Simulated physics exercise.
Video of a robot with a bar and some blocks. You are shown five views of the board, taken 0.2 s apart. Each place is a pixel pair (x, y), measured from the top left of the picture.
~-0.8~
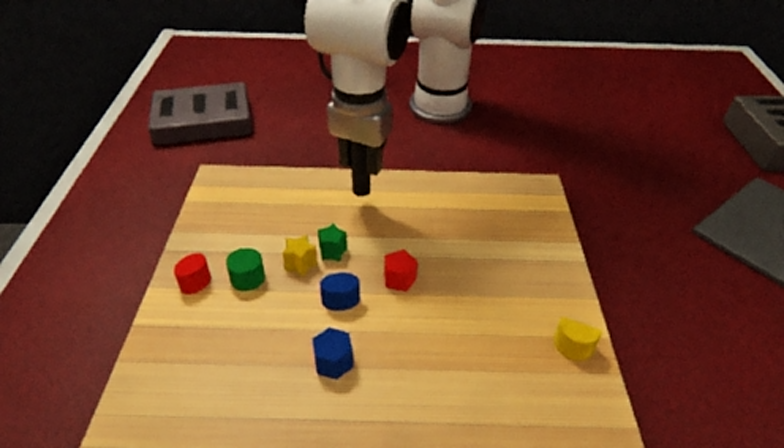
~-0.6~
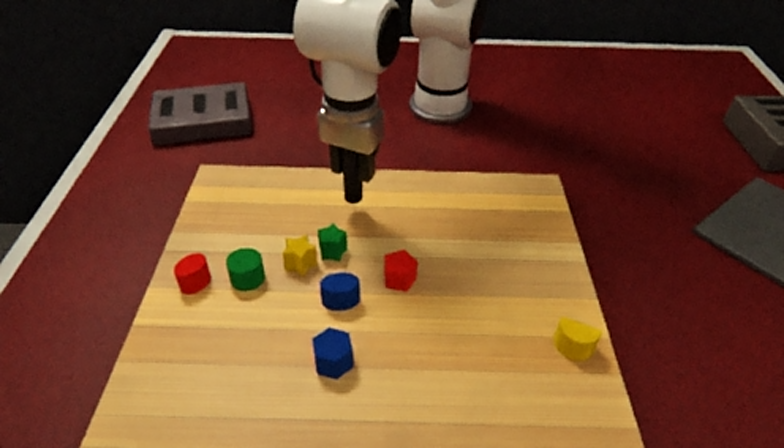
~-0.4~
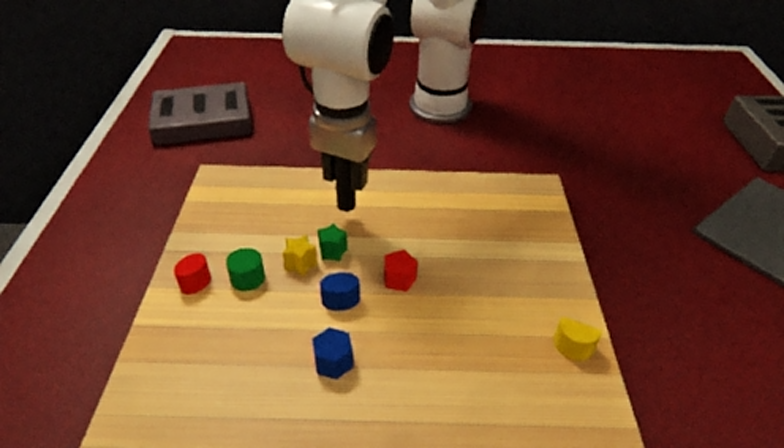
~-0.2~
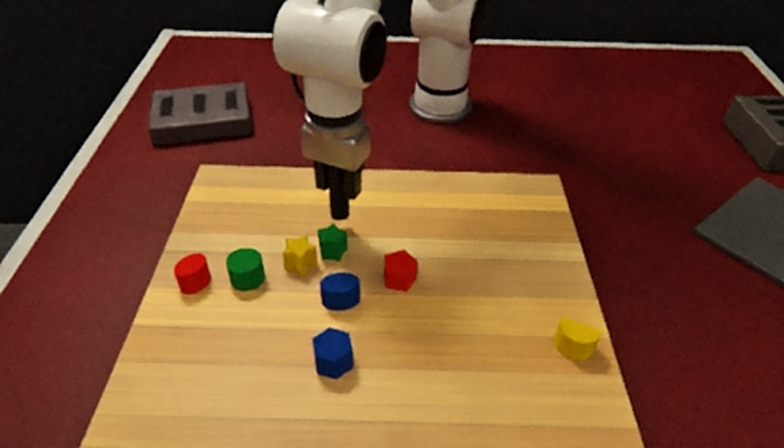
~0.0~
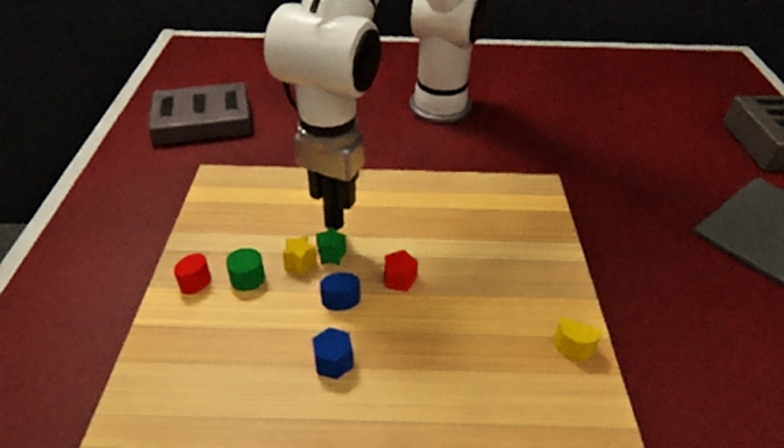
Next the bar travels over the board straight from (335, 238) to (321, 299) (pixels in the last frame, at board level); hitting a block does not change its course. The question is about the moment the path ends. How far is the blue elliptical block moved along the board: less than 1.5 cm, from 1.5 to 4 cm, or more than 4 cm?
Its final spot will lie 1.5 to 4 cm from the current one.
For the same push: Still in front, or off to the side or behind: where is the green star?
Still being pushed.
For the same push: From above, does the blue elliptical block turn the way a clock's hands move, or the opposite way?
The block turns counter-clockwise.
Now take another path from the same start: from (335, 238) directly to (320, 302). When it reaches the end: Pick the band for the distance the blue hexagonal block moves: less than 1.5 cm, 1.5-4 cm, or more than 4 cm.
It shifts under 1.5 cm.
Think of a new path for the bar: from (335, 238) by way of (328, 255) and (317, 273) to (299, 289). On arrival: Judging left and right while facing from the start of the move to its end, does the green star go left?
Yes.
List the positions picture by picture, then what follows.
Lower end of the bar (361, 191), tops of blocks, yellow star (298, 245), green star (331, 233), blue hexagonal block (332, 344), blue elliptical block (340, 282), in the first picture.
Bar (354, 198), blocks as before, in the second picture.
Bar (346, 206), blocks as before, in the third picture.
Bar (340, 214), blocks as before, in the fourth picture.
Bar (335, 224), yellow star (298, 245), green star (330, 237), blue hexagonal block (332, 344), blue elliptical block (340, 282), in the fifth picture.
On the path given first. One third of the way, bar (330, 244); yellow star (298, 250), turned 35° clockwise; green star (326, 258).
Two thirds of the way, bar (325, 264); yellow star (297, 250), turned 40° clockwise; green star (321, 279); blue elliptical block (343, 296), turned 35° anticlockwise.
At the end, bar (319, 285); yellow star (297, 250), turned 40° clockwise; green star (314, 301), turned 15° anticlockwise; blue hexagonal block not moved; blue elliptical block (344, 299), turned 55° anticlockwise.
